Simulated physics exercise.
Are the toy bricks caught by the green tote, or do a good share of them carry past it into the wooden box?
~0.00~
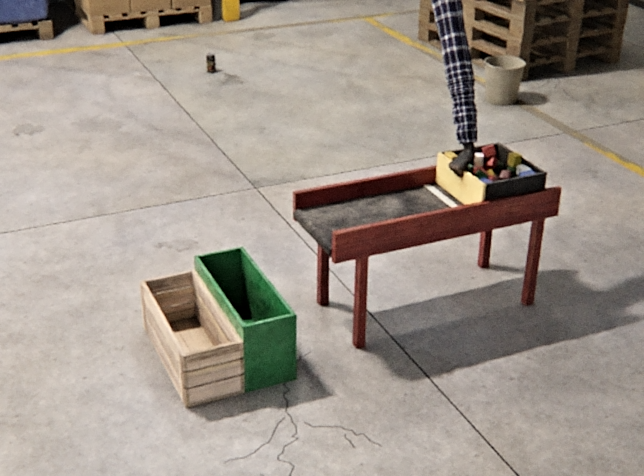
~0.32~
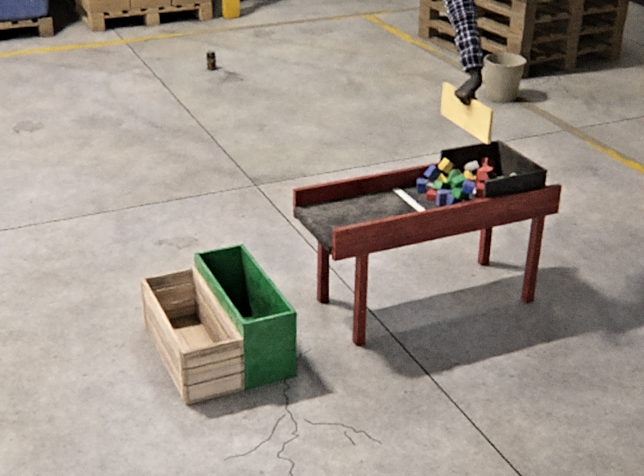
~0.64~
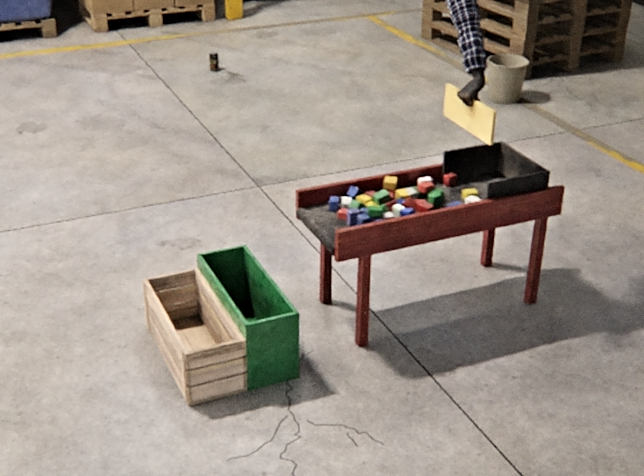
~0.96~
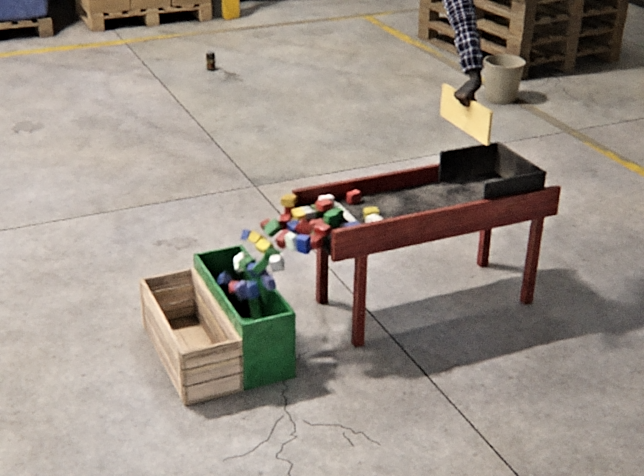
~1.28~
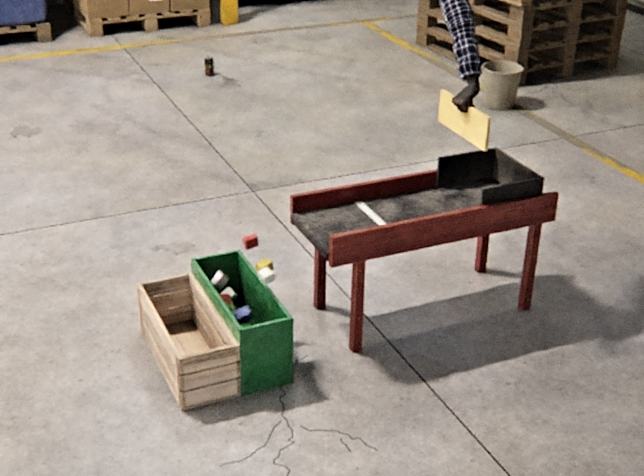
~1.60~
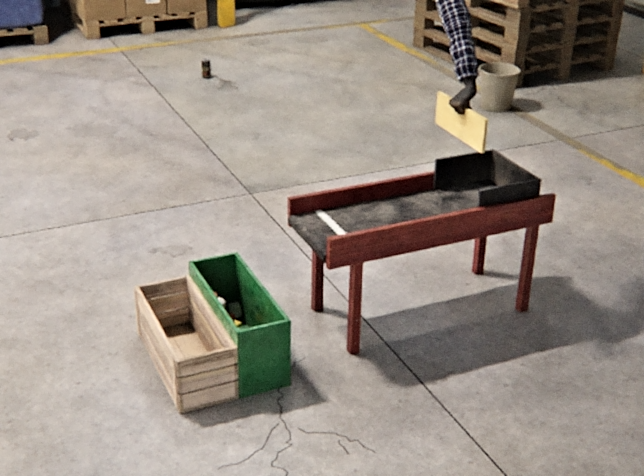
The green tote catches them as they drop off the end of the belt. The wooden box beyond it still looks empty at the end.
